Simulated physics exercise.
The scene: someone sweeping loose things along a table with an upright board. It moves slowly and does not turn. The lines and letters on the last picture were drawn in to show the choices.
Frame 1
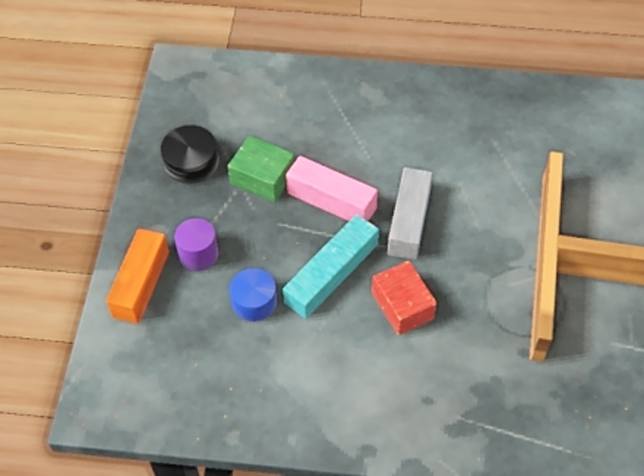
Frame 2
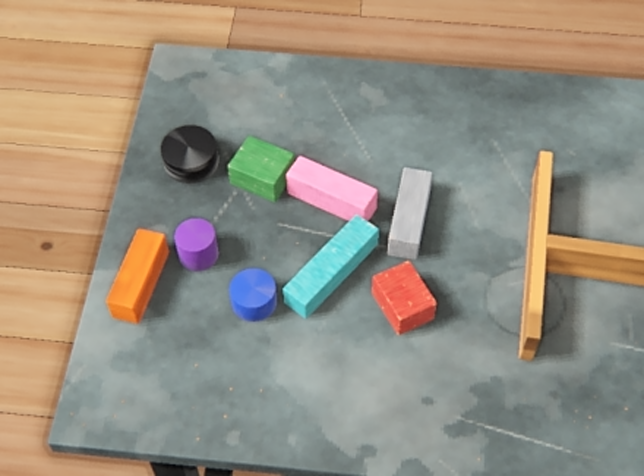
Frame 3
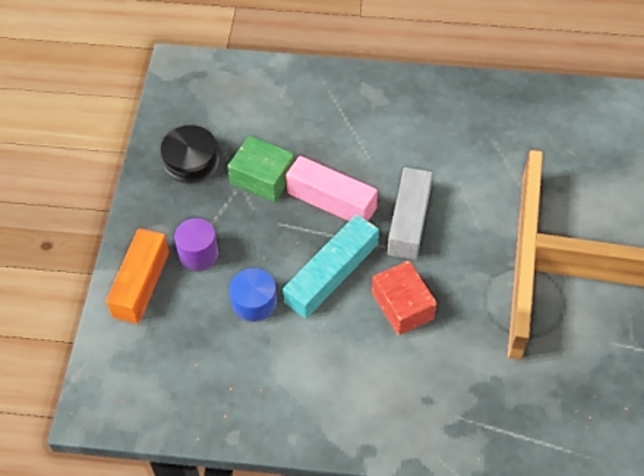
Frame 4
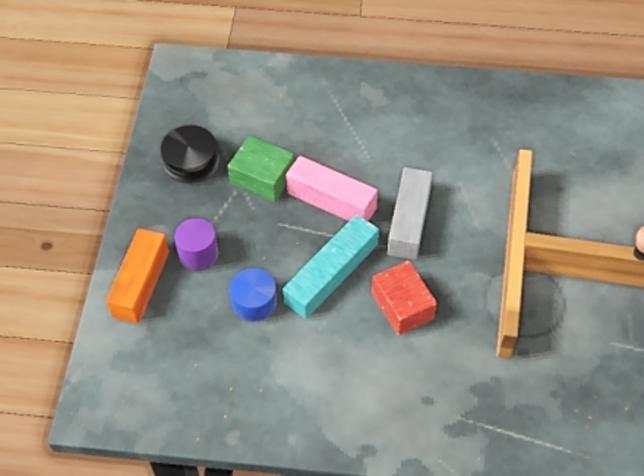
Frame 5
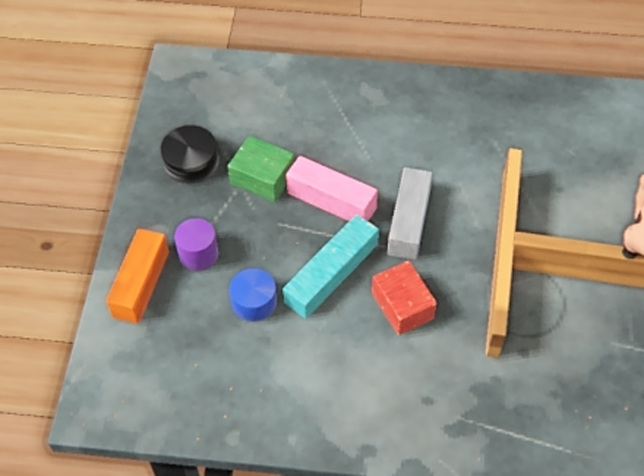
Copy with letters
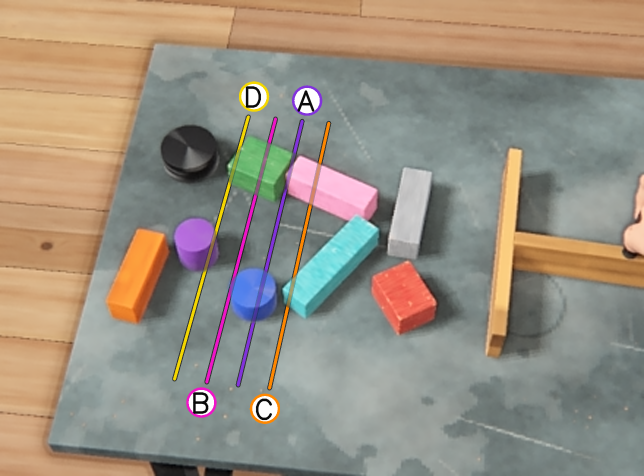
On a grey tabletop, a hand slowly slides a wooden board left toward scattered colourful blocks.
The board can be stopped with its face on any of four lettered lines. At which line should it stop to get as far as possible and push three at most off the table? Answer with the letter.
D is the last line within the limit.
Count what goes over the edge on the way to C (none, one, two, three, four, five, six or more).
By then, none.
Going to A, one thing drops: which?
It is the black tin.
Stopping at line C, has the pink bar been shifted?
By then, yes.
On the marked copy, A at (273, 242); B at (244, 240); C at (302, 245); D at (214, 237).
Taking D. A third of the way, board (402, 227); red block (365, 290); pink bar (325, 192).
Two thirds of the way, board (298, 218); black tin (132, 127); green block (174, 148).
When it is over, board (216, 211); orange stick over the edge; green block over the edge; three fallen.
As for the rest, A is within the limit but short; B is within the limit but short; C is within the limit but short.
